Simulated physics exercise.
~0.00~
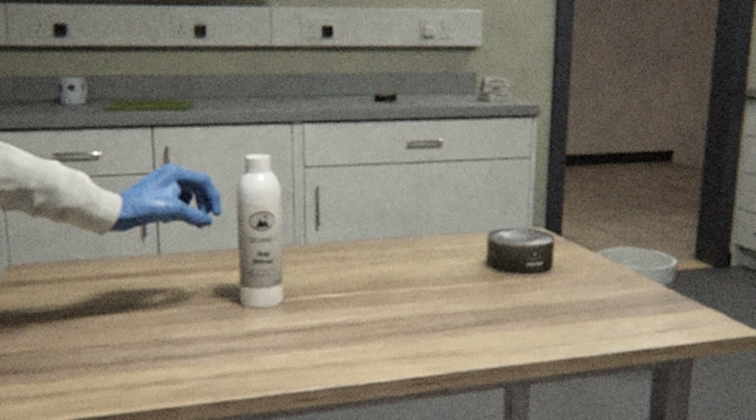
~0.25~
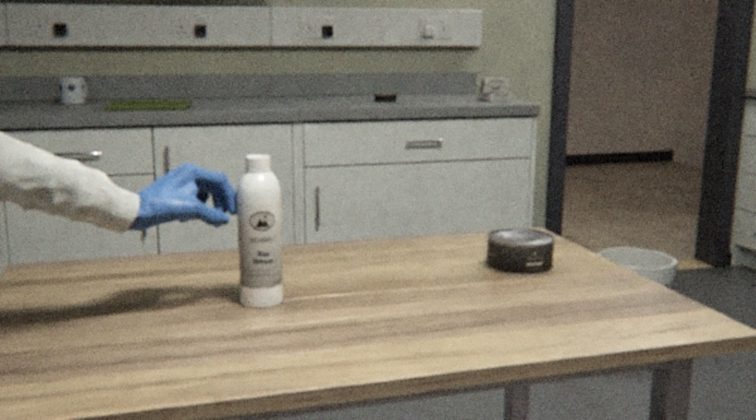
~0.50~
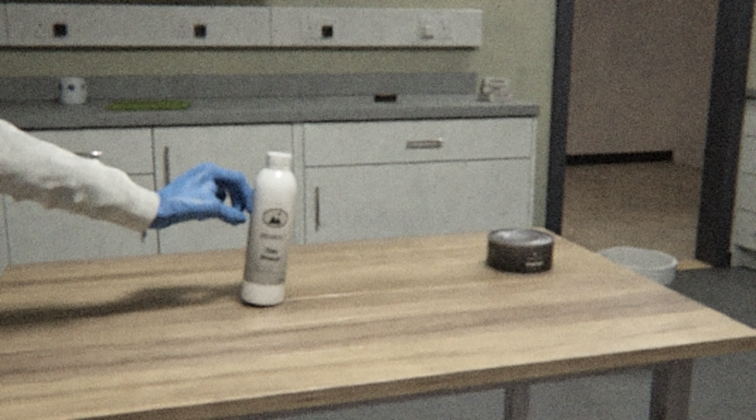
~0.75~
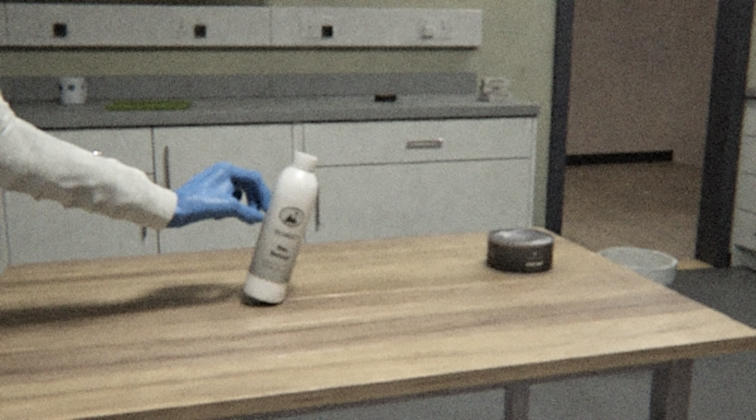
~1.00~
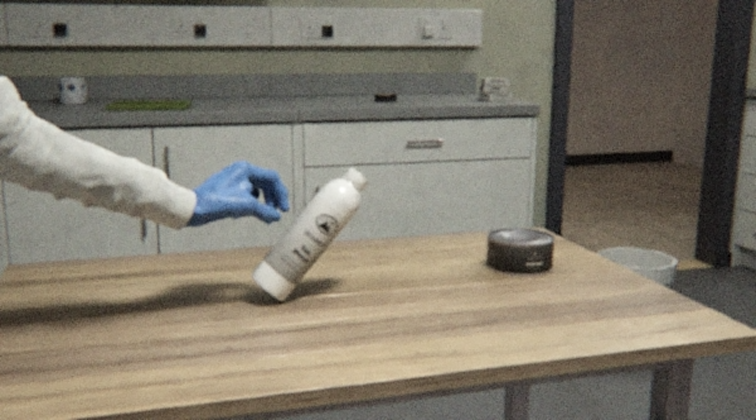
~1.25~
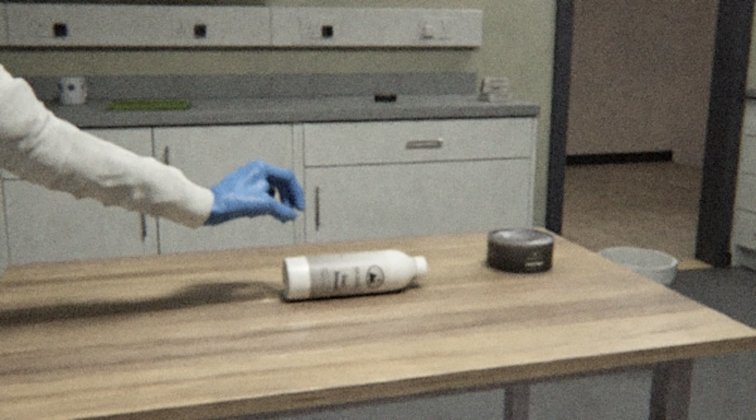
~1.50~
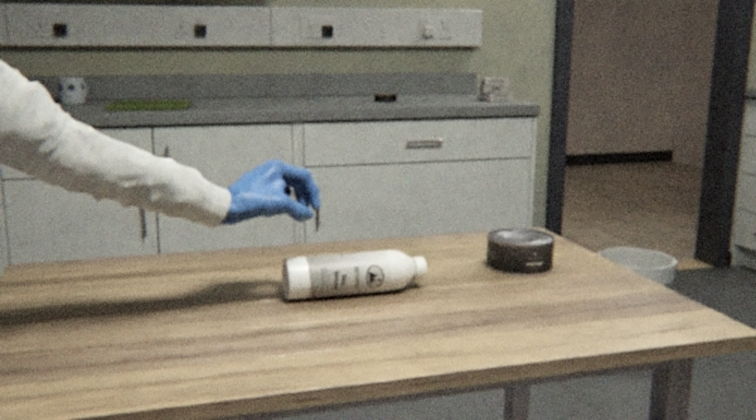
Blue-gloved hand pushing an upright white bottle rightward until it tips over and lies on a wooden table beside a black tub.
